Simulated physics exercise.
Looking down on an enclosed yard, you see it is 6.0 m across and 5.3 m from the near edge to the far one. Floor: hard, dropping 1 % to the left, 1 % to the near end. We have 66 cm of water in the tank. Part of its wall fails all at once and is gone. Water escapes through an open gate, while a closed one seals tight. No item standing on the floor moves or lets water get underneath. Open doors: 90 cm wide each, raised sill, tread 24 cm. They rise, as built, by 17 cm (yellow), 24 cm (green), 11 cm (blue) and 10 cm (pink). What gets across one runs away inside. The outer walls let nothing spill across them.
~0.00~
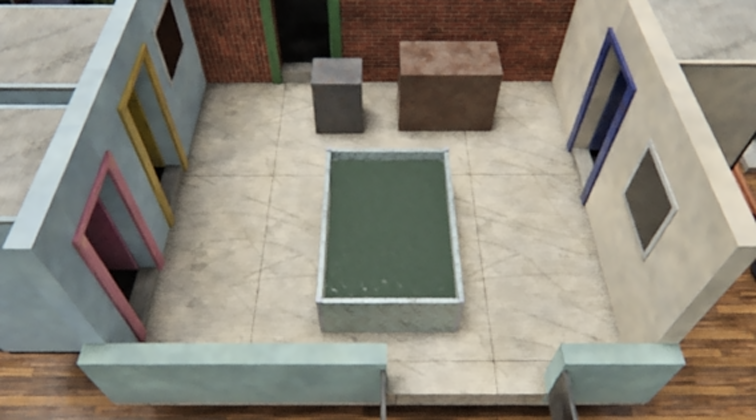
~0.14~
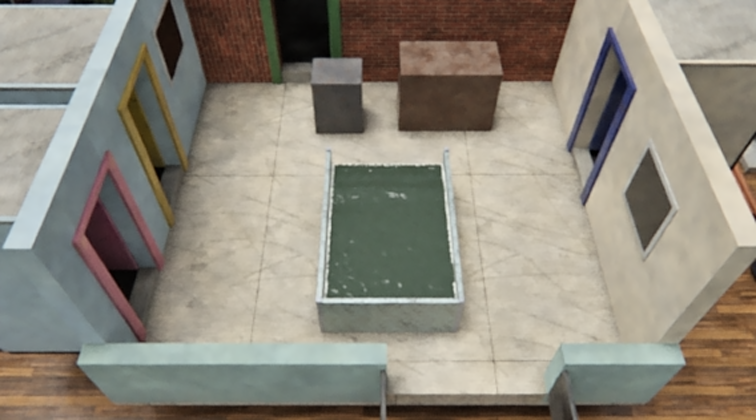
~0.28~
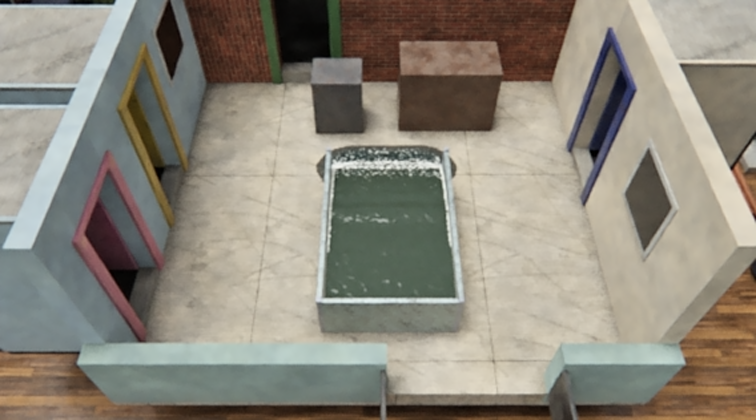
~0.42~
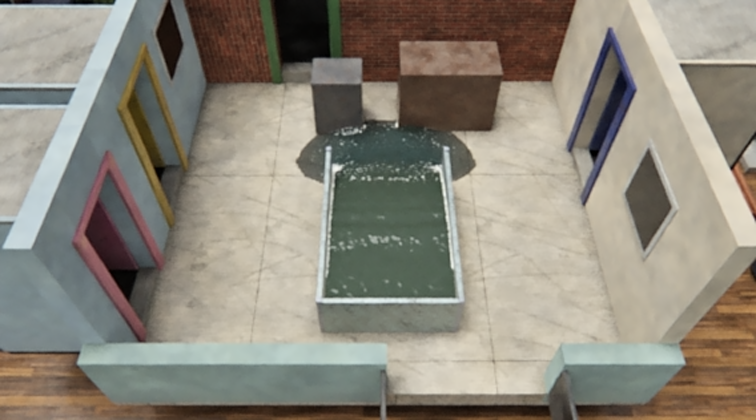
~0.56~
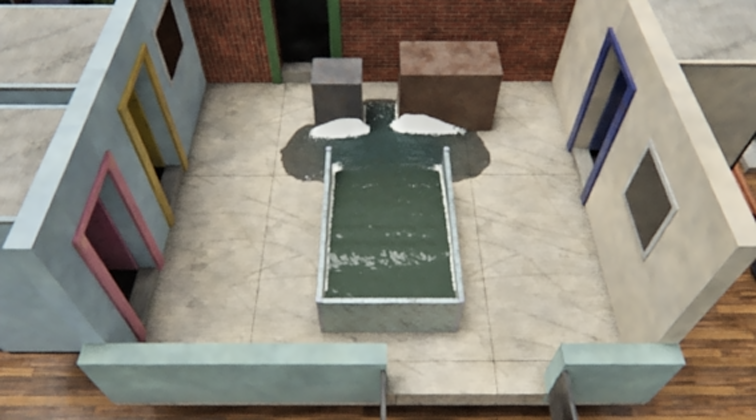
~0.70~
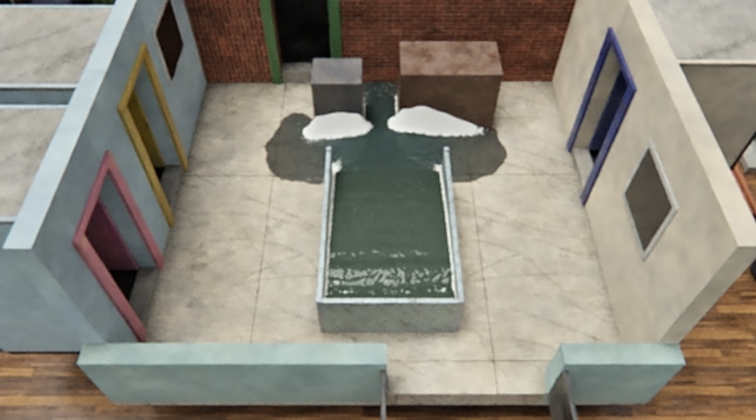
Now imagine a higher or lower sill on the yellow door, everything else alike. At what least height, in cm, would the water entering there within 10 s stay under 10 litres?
At about 12.5 cm.
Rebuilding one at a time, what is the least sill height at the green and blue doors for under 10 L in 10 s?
Roughly 7.5 cm for the green door and roughly 18 cm for the blue door.
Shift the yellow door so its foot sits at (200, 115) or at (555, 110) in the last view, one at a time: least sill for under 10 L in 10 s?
You'd want about 23 cm there first, then about 19 cm.
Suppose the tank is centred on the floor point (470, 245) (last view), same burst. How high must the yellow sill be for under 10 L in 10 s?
New minimum height: Approx. 18 cm.
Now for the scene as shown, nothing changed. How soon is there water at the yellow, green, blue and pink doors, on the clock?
Front arrival: Yellow 1.8 seconds, green 1.2 seconds, blue 1.6 seconds, pink 2.8 seconds.
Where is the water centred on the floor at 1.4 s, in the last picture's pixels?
Around (385, 202).
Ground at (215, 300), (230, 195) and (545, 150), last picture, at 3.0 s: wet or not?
One by one: Clear, drenched, drenched.
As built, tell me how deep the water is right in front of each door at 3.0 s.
In cm - yellow: 14, green: 7, blue: 20, pink: 3.
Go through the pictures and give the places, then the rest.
In the first frame, the tank at (389, 222) is whole and still, 66 cm deep; the yellow door at (159, 148) is dry.
In the second frame, the front is at a hidden place, 0.3 m from the gap on the far side; 0.4 m2 of floor is wet, 66 cm left at the back.
In the third frame, the gap is on the far side, the front 0.7 m out at a hidden place; the back of the tank holds 66 cm.
In the fourth frame, the gap is on the far side, the front 1.3 m out at (366, 124); the back of the tank holds 66 cm.
In the fifth frame, water pours out on the far side and has run 1.8 m, to (366, 104); about 11 cm deep outside, 66 cm at the back.
In the sixth frame, the gap is on the far side, the front 2.3 m out at (366, 82); the back of the tank holds 61 cm; 1.8 m in a straight line remain to the yellow door at (159, 148).
After 1.4 s water covers 30 % of the floor, deepest (45 cm) near (384, 85); it has not reached the yellow door.
After 3.0 s water covers 60 % of the floor, deepest (28 cm) near (540, 84); 14 cm at the yellow door, 0 litres in over its 17 cm sill.
After 10.0 s water covers 100 % of the floor, deepest (14 cm) near (134, 375); 7 cm at the yellow door, 0 litres in over its 17 cm sill.
At the yellow door as built, the water arrived by 1.9 s and peaked near 16 cm at 3.4 s.
Run again over the same 10 s with other heights there, 20 litres in over 11 cm, 2 litres over 15 cm. The limit of 10 litres is kept from about 12.5 cm up.
